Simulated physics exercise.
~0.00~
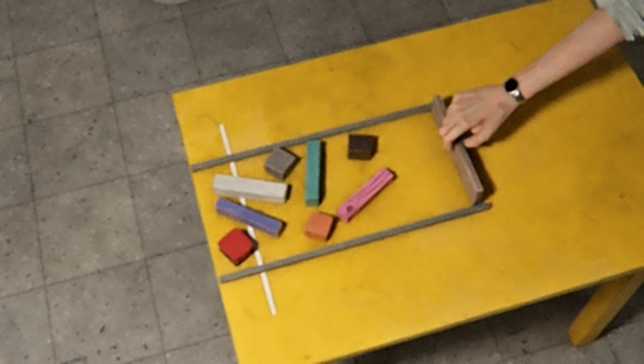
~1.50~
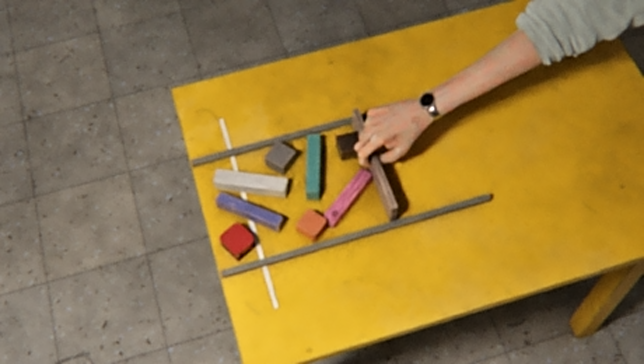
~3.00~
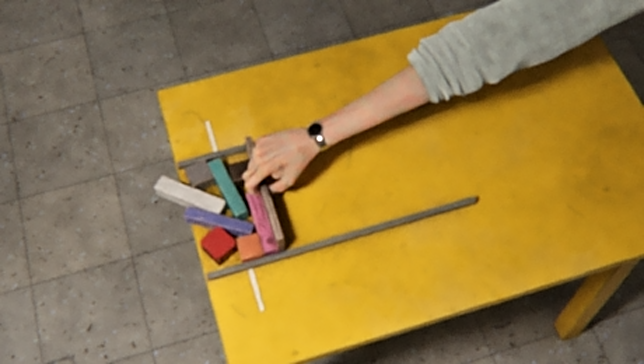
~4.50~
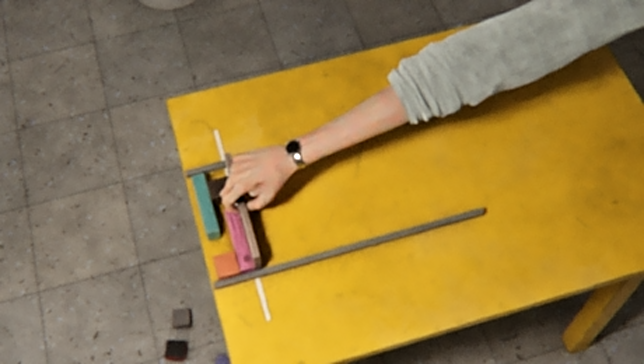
In this clip, a hand pushes a brown board leftward along a channel on a yellow table, gathering colored bars and blocks toward the edge until several drop off, leaving the teal, pink and orange pieces on the table and a grey block on the floor.
